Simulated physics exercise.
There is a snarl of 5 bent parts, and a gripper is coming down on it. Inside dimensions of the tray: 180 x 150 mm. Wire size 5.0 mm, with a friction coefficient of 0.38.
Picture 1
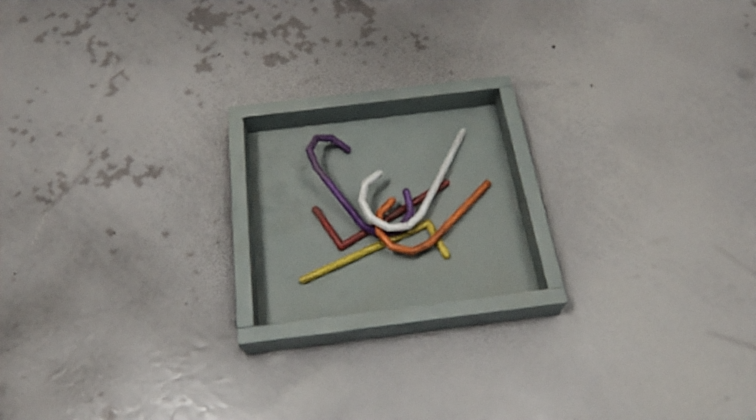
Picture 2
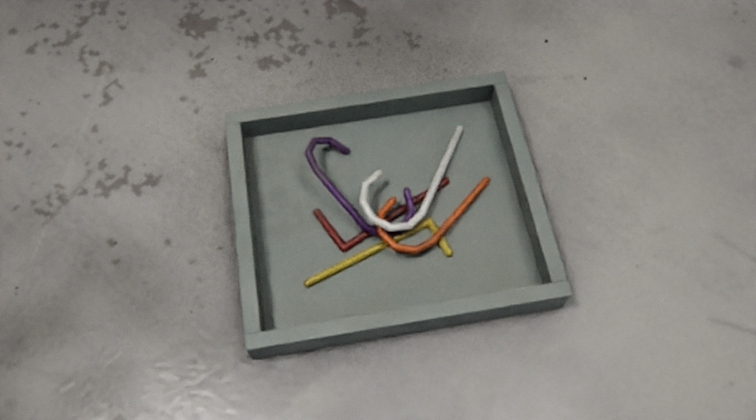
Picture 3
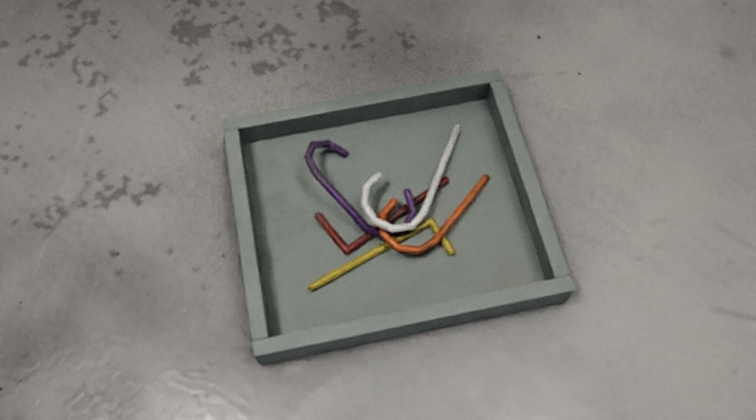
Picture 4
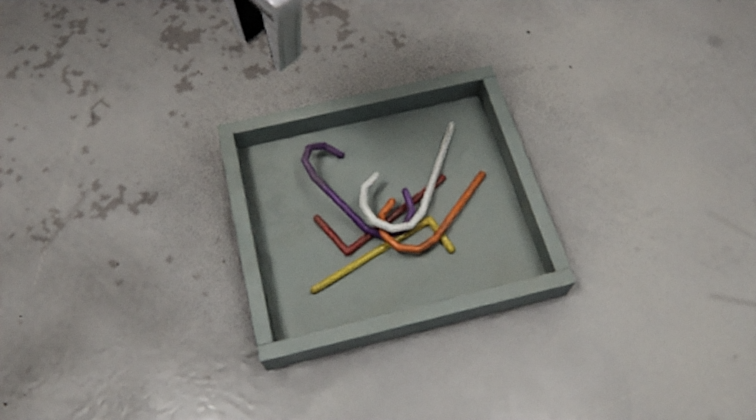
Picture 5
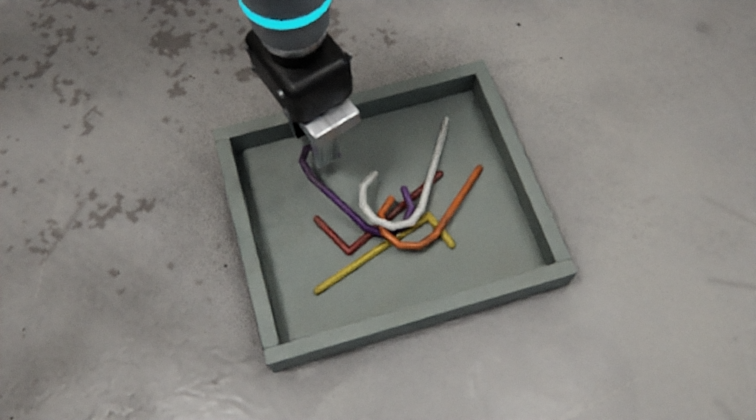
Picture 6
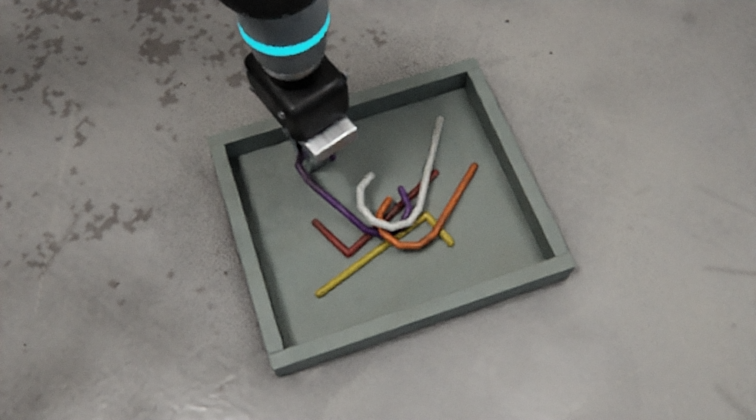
In a grey-green tray on a mottled grey surface, a gripper descending onto tangled bent pieces and closing on the purple hook.
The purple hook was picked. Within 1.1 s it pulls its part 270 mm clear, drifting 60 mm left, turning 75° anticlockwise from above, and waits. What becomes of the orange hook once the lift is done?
It is carried up along with the held part.
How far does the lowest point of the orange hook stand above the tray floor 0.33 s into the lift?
I'd say close to 0 mm.
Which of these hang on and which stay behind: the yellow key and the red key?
Once things settle, the yellow key remains where it was, while the red key remains where it was.
Then, 0.33 s into the lift, lowest point more than 20 mm over the tray floor, purple hook 58 mm.
Then, 0.61 s into the lift, lowest point more than 20 mm over the tray floor, purple hook 159 mm, orange hook 89 mm, white hook 76 mm.
Then, 1.10 s into the lift, lowest point more than 20 mm over the tray floor, purple hook 272 mm, orange hook 202 mm, white hook 192 mm.
At rest, hanging purple hook 272 mm, orange hook 202 mm, white hook 190 mm; the other 2 are down.
